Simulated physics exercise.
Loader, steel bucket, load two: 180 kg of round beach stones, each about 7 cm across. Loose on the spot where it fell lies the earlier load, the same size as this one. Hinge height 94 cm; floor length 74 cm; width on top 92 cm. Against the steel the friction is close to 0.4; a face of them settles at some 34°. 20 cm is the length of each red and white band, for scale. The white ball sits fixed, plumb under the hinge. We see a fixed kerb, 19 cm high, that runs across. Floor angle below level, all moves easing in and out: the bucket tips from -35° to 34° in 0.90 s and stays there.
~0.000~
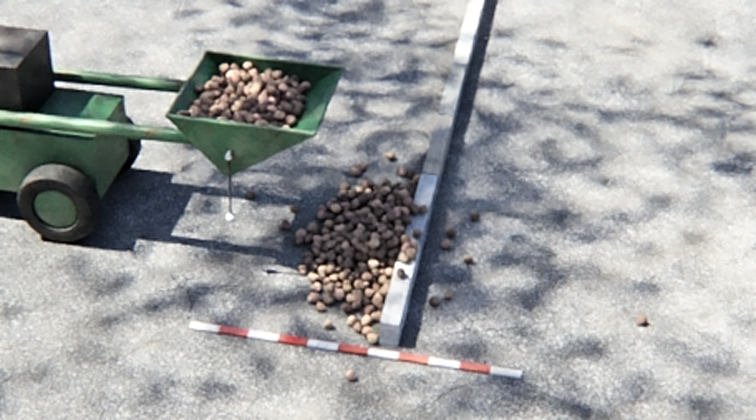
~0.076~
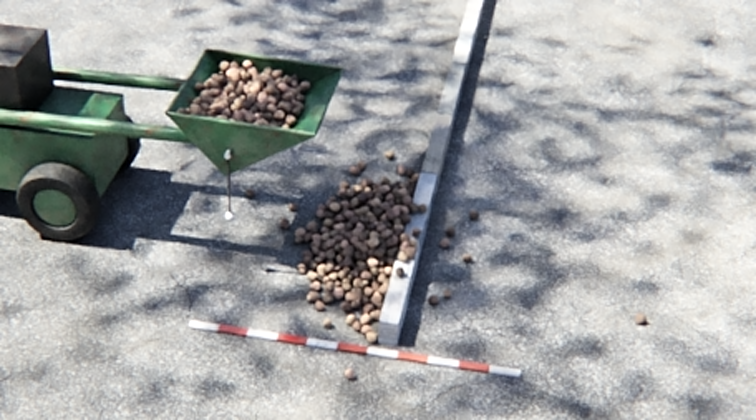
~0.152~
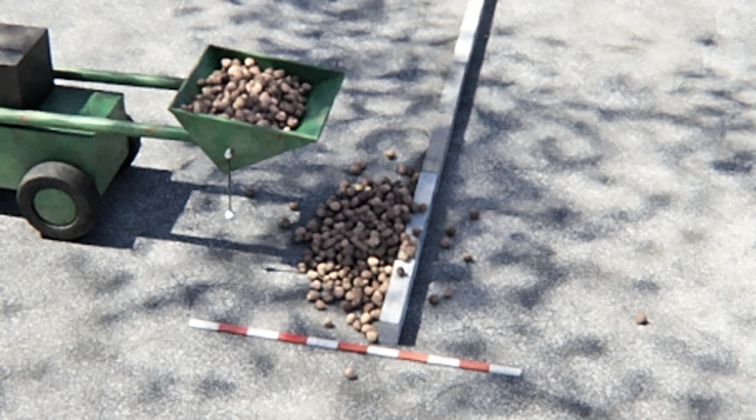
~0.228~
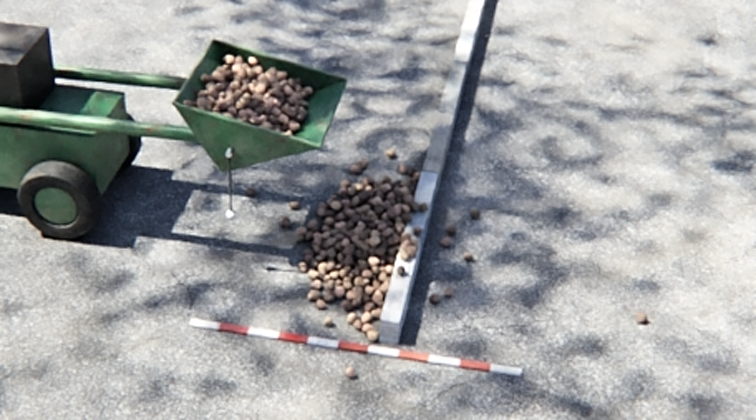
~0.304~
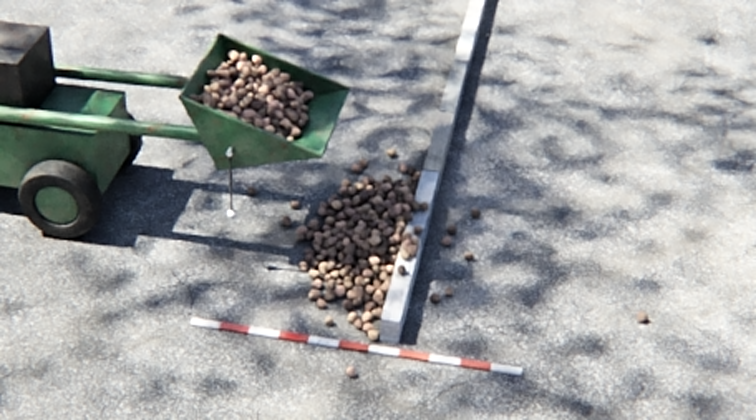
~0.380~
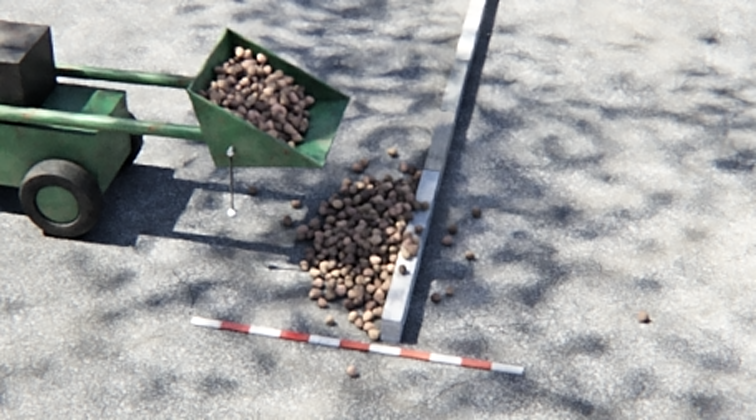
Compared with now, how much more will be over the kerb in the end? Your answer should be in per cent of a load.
Close to 0 parts in a hundred.
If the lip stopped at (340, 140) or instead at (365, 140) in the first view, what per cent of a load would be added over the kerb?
Case one about 5 %, case two about 20 %.
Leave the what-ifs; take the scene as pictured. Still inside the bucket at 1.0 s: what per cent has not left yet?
That works out to about 75 %.
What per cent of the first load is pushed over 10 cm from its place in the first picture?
Some 5 percent, give or take.
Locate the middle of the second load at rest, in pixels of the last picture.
They come to rest centred about (346, 226).
After 0.7 s the floor is at 24°; in per cent of one load, 100 in the bucket, 98 on this side of the kerb, 2 over the kerb; the foremost stones are at (474, 255).
After 1.0 s the floor is at 34°; in per cent of one load, 74 in the bucket, 124 on this side of the kerb, 2 over the kerb; the foremost stones are at (474, 255).
After 1.4 s the floor is at 34°; in per cent of one load, 21 in the bucket, 177 on this side of the kerb, 2 over the kerb; the foremost stones are at (474, 255).
After 3.8 s the floor is at 34°; in per cent of one load, 0 in the bucket, 198 on this side of the kerb, 2 over the kerb; the foremost stones are at (474, 259). Net gain over the kerb, 0.
